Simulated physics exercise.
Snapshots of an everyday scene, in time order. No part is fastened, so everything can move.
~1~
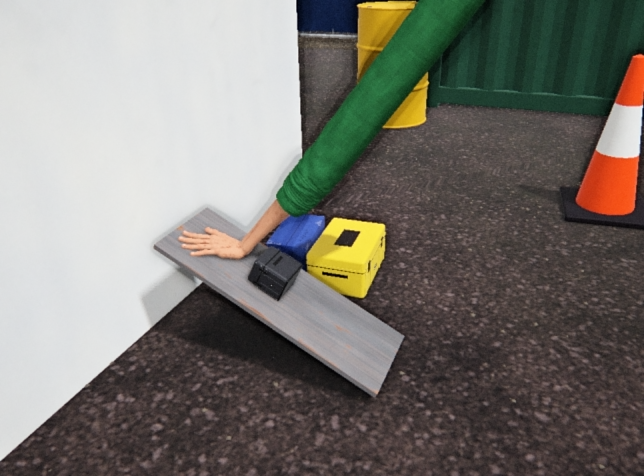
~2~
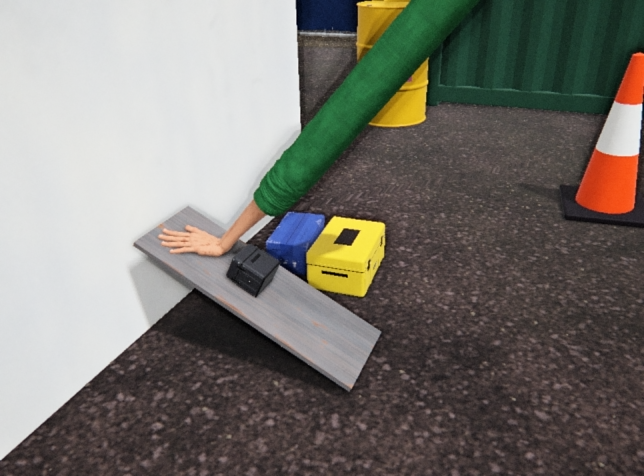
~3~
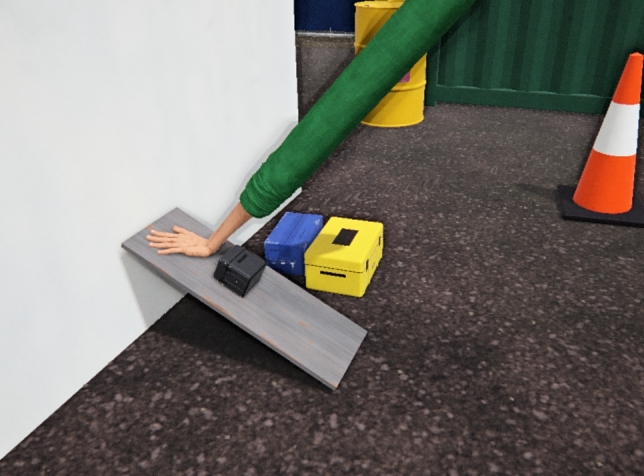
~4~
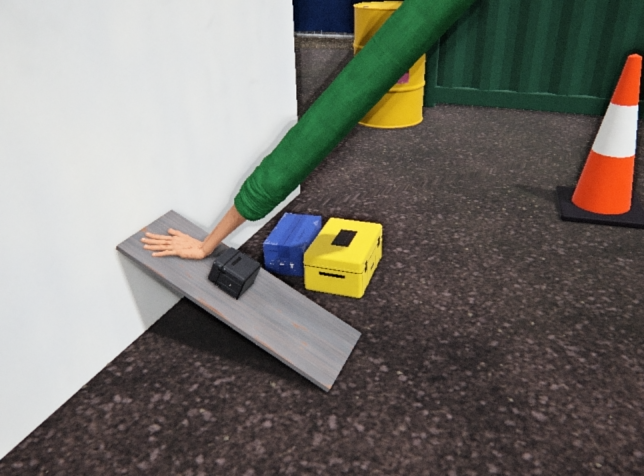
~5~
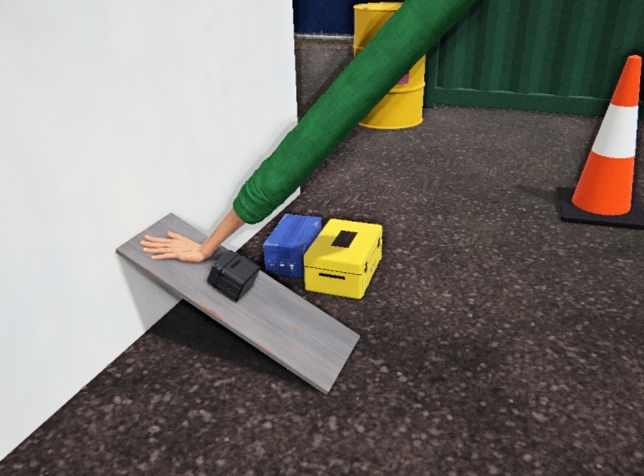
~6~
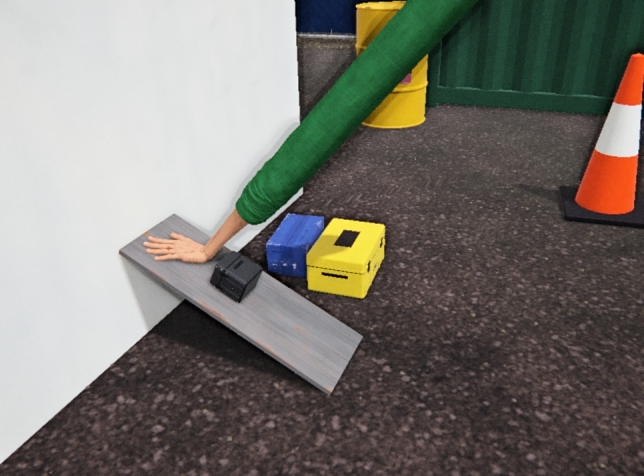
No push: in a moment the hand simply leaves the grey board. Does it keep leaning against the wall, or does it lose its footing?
It loses its footing.
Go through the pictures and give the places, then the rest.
In the first frame, on its way; grey board (283, 294); blue box (297, 243).
In the second frame, on its way; grey board (262, 291); blue box (297, 242).
In the third frame, on its way; grey board (249, 291); blue box (295, 242).
In the fourth frame, on its way; grey board (243, 293); blue box (294, 243).
In the fifth frame, leant on the wall, still held; grey board (242, 296); blue box (294, 244).
In the sixth frame, leant on the wall, still held; grey board (245, 296); blue box (297, 244).
Then, 0.30 s later than the last frame, grey board leaning 16° more than when let go near (256, 325).
Then, 0.50 s later than the last frame, grey board leaning 24° more than when let go near (259, 312).
Then, 0.70 s later than the last frame, grey board leaning 26° more than when let go near (263, 343).
Then, 0.90 s later than the last frame, grey board leaning 27° more than when let go near (265, 342).
When it is over, moved from the start, grey board; the other 2 as before. End places, in pixels of the last picture, grey board near (265, 343). The board slides down.
